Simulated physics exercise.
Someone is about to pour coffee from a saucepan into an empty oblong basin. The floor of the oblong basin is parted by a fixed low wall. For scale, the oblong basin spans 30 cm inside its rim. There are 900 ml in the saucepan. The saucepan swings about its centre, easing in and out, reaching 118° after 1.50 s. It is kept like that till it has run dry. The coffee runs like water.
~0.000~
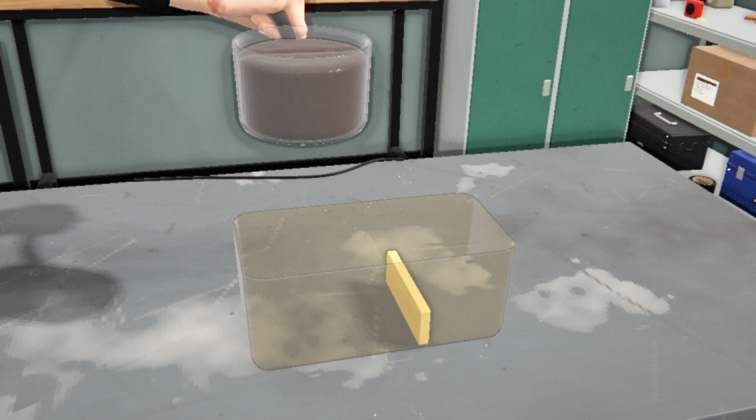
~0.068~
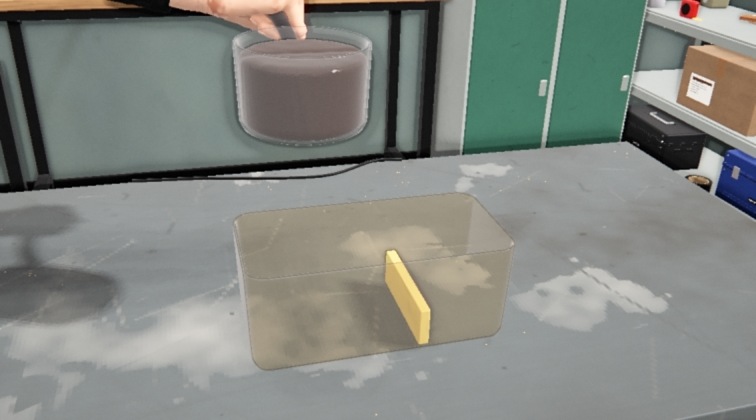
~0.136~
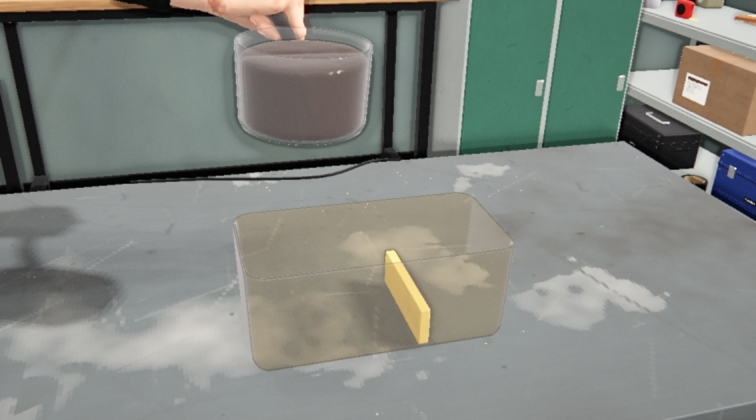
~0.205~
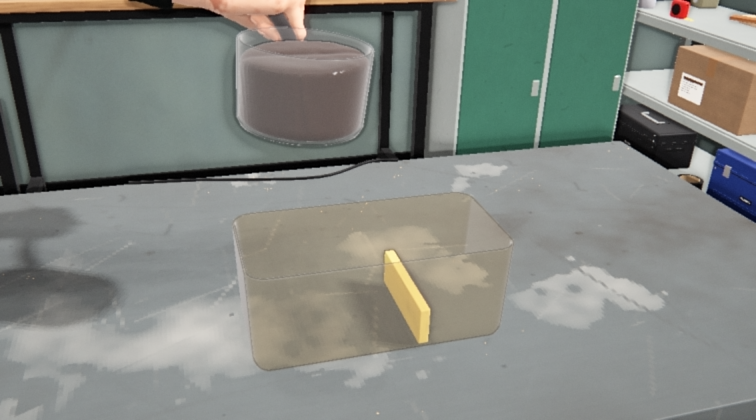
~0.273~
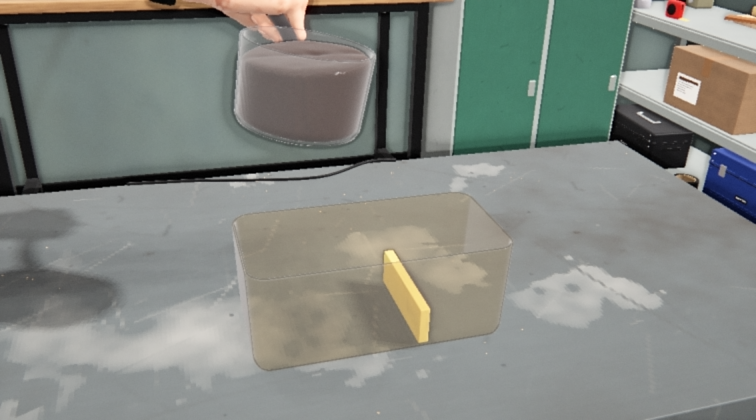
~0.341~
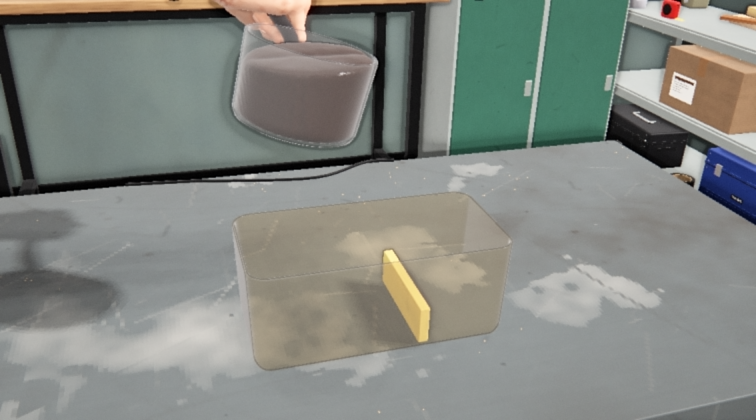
A hand slowly tilts a clear pan of dark liquid rightward above an empty oblong basin.
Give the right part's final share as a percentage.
The far part has some 68 per cent.
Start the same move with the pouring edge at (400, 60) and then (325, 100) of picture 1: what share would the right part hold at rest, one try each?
First 70, then 20 per cent.
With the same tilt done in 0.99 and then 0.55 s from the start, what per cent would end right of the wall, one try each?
First 60, then 45 per cent.
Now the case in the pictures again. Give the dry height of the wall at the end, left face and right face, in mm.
Some 36 mm on the left and 0 mm on the right.
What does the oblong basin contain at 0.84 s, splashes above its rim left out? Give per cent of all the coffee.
Near 16 in a hundred.
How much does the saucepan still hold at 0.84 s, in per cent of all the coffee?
About 54 per cent.
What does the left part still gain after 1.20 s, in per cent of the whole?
Near 20 in a hundred.
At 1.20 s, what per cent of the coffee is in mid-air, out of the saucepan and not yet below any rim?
Near 10 in a hundred.
By 0.84 s the tilt is 70° and 54 per cent is still to pour, 1 is left of the wall and 15 right of it.
By 1.20 s the tilt is 107° and 7 per cent is still to pour, 10 is left of the wall and 72 right of it.
By 1.59 s the tilt is 118° and 0 per cent is still to pour, 30 is left of the wall and 69 right of it.
By 2.00 s the tilt is 118° and 0 per cent is still to pour, 31 is left of the wall and 68 right of it.
At rest 31 per cent lies left of the wall, 68 right of it and 1 outside.
